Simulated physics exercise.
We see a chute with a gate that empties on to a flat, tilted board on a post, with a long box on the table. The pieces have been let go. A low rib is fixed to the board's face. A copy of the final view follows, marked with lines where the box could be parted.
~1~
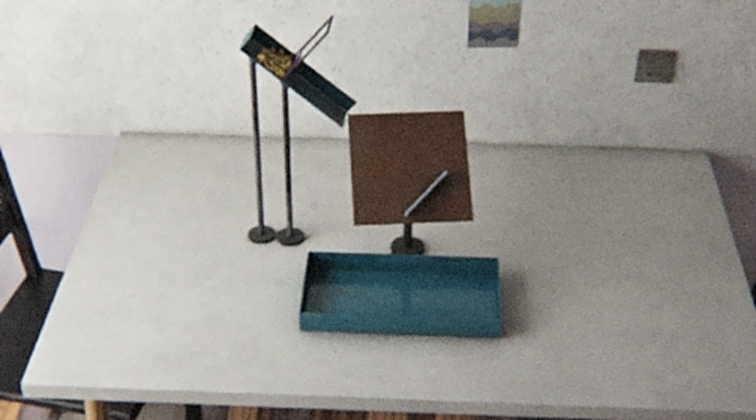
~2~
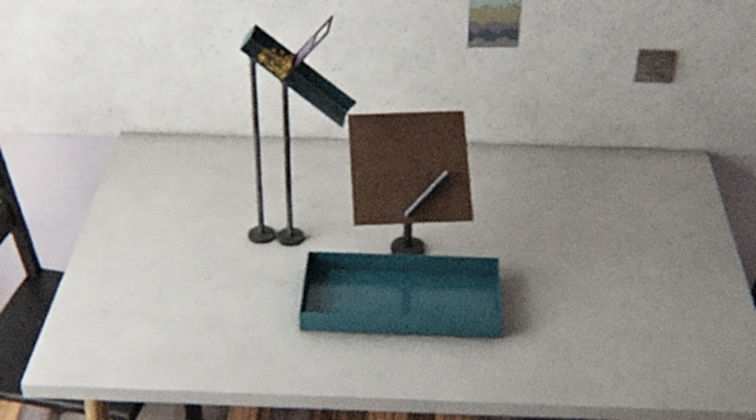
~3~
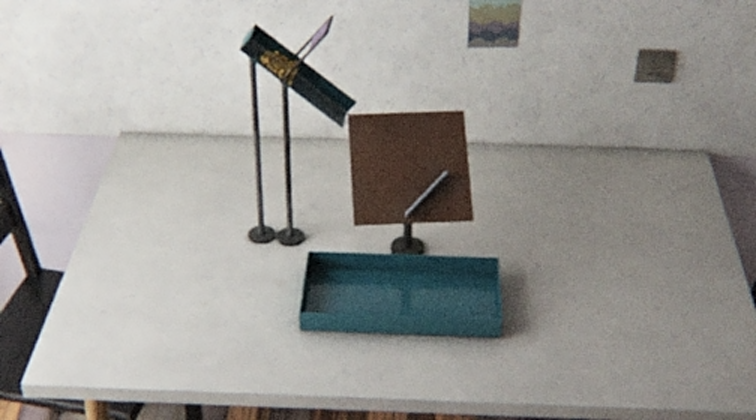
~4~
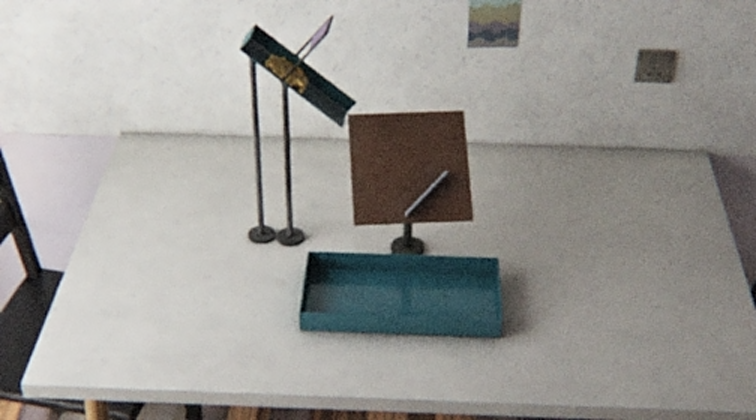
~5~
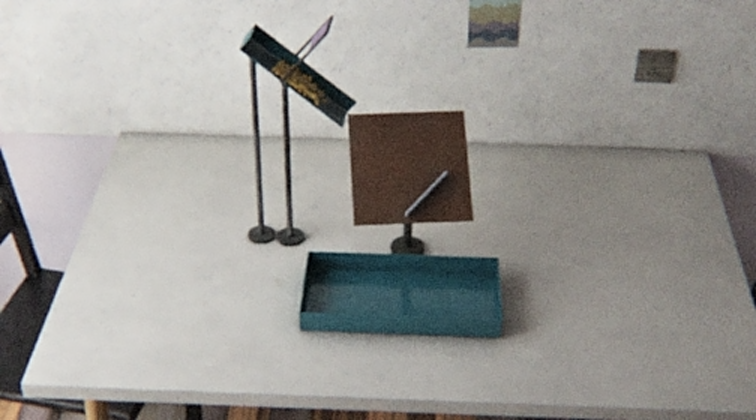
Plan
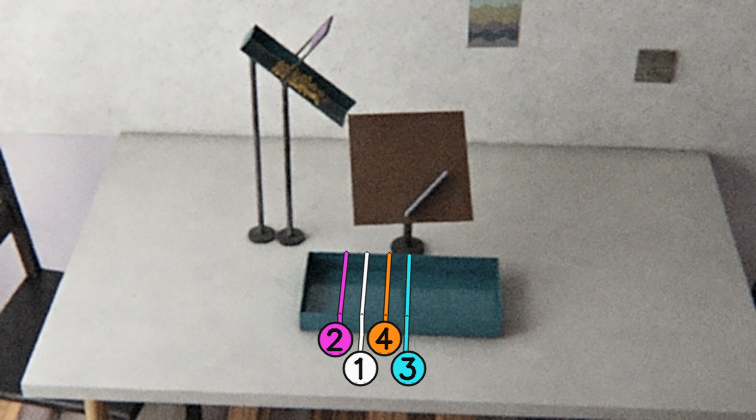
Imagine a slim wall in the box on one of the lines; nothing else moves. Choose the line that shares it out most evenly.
The best line is 4.
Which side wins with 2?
Right.
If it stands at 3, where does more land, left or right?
Left.
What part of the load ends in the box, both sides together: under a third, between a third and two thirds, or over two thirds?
It is over two thirds.
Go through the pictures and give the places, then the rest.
In the first frame, load behind the gate near (279, 63), puffed corn balls; lip of the chute near (345, 120), sloping fairly steeply.
In the second frame, middle of the board near (410, 167), tilted fairly steeply; middle of its low edge near (414, 223); of its high edge near (406, 112).
In the third frame, front corners of the box near (300, 313) and (502, 320), empty; front of the load near (290, 83).
In the fourth frame, middle of the load near (287, 73); its front near (307, 80), close to a third of the way to the lip; rib from (447, 171) to (407, 213).
In the fifth frame, middle of the load near (297, 81); its front near (323, 101), close to two thirds of the way to the lip.
On the marked copy, line 1 crosses the front rim at (361, 315); line 2 crosses the front rim at (340, 314); line 3 crosses the front rim at (407, 317); line 4 crosses the front rim at (385, 316).
For line 1, of what is caught, none at all on the left of the divider, the whole lot on the right.
For line 2, of what is caught, none at all on the left of the divider, the whole lot on the right.
For line 3, of what is caught, all but a few on the left of the divider, only a few on the right.
For line 4, of what is caught, close to half on the left of the divider, close to half on the right.
